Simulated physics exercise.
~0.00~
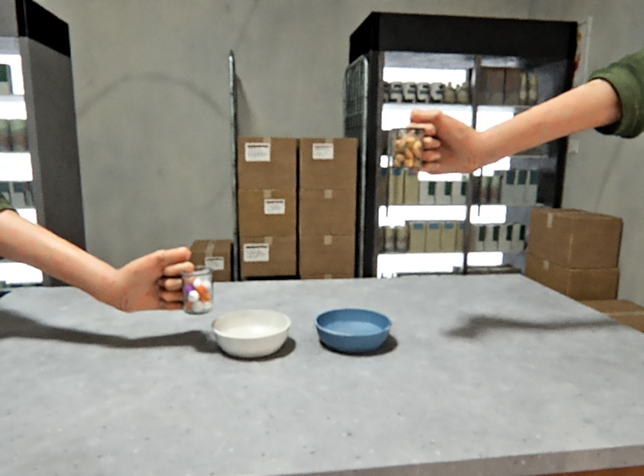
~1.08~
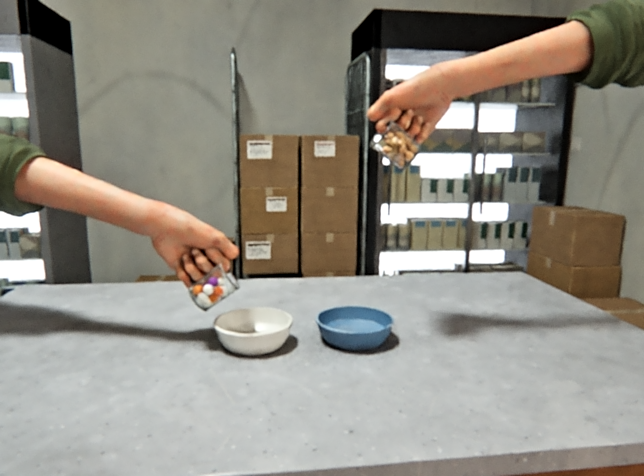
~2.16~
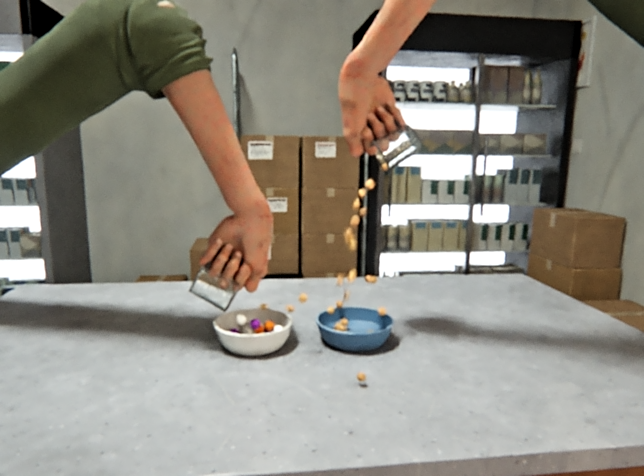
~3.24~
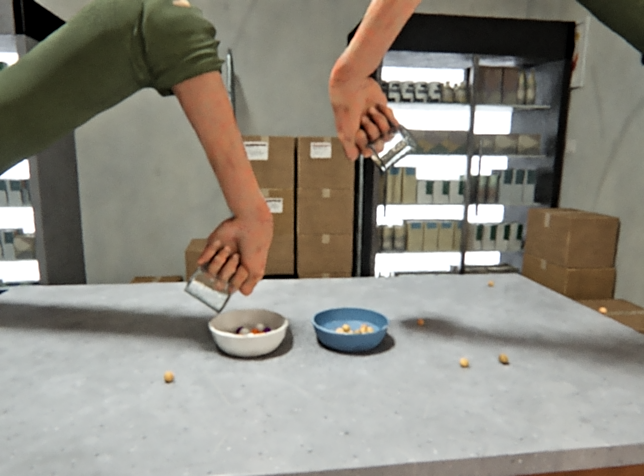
In the video, two hands tip clear cups over low dishes on a gray counter; the left hand pours colorful pieces neatly into the white dish, while the right, held higher, drops tan pieces into the blue dish, with several scattering across the counter.
